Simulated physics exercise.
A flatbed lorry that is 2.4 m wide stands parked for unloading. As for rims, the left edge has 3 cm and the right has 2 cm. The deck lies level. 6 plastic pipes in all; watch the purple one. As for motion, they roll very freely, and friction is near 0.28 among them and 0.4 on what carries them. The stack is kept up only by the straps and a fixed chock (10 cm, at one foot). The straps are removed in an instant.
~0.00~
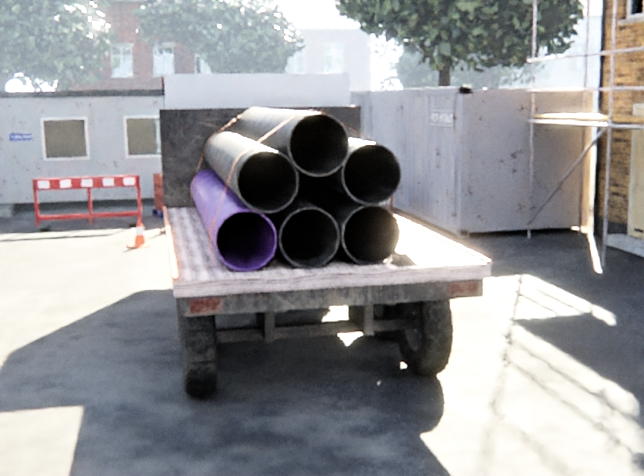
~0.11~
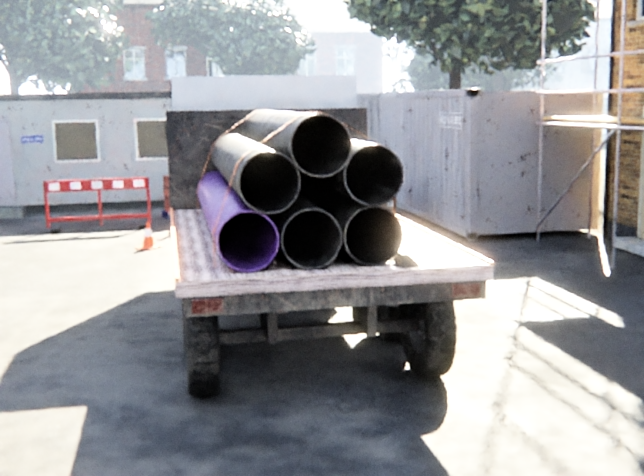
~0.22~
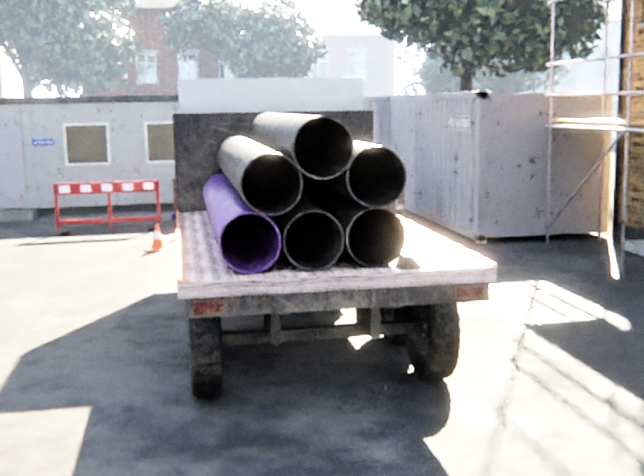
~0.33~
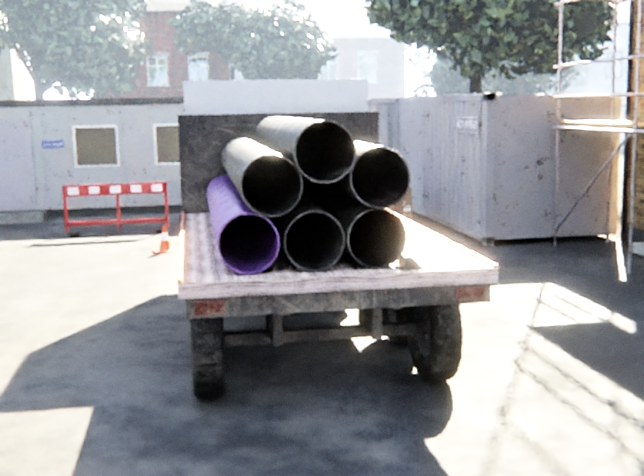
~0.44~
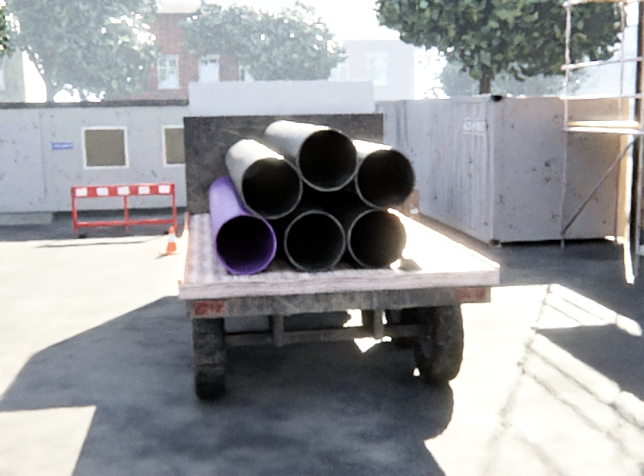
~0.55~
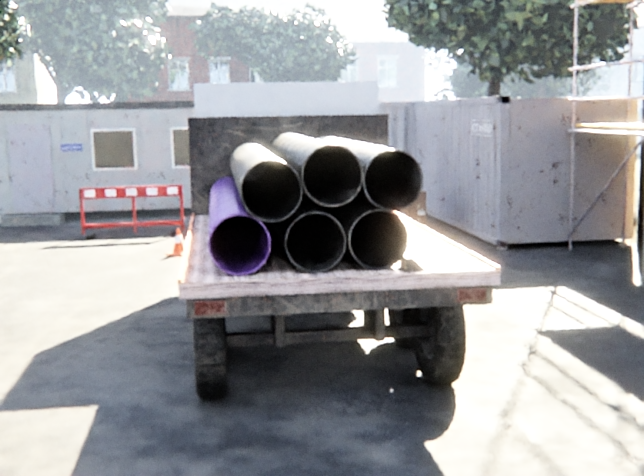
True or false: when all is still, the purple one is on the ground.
True.
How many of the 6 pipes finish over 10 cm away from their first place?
Altogether it comes to 4.
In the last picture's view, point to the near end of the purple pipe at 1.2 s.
Roughly at (191, 245) in the last picture.
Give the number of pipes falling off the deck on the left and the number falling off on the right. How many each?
Tally: Left 1 / right 1.
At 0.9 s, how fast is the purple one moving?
The speed is close to 0.6 m/s.
After 0.9 s, purple is on the deck, 30 cm from the left edge, rolling left; 0 off so far.
After 1.2 s, purple is on the deck, 10 cm from the left edge, rolling left; 0 off so far.
After 1.6 s, purple is down on the left; 2 off so far.
At rest (4.9 s), purple is on the ground to the left; 2 off so far.
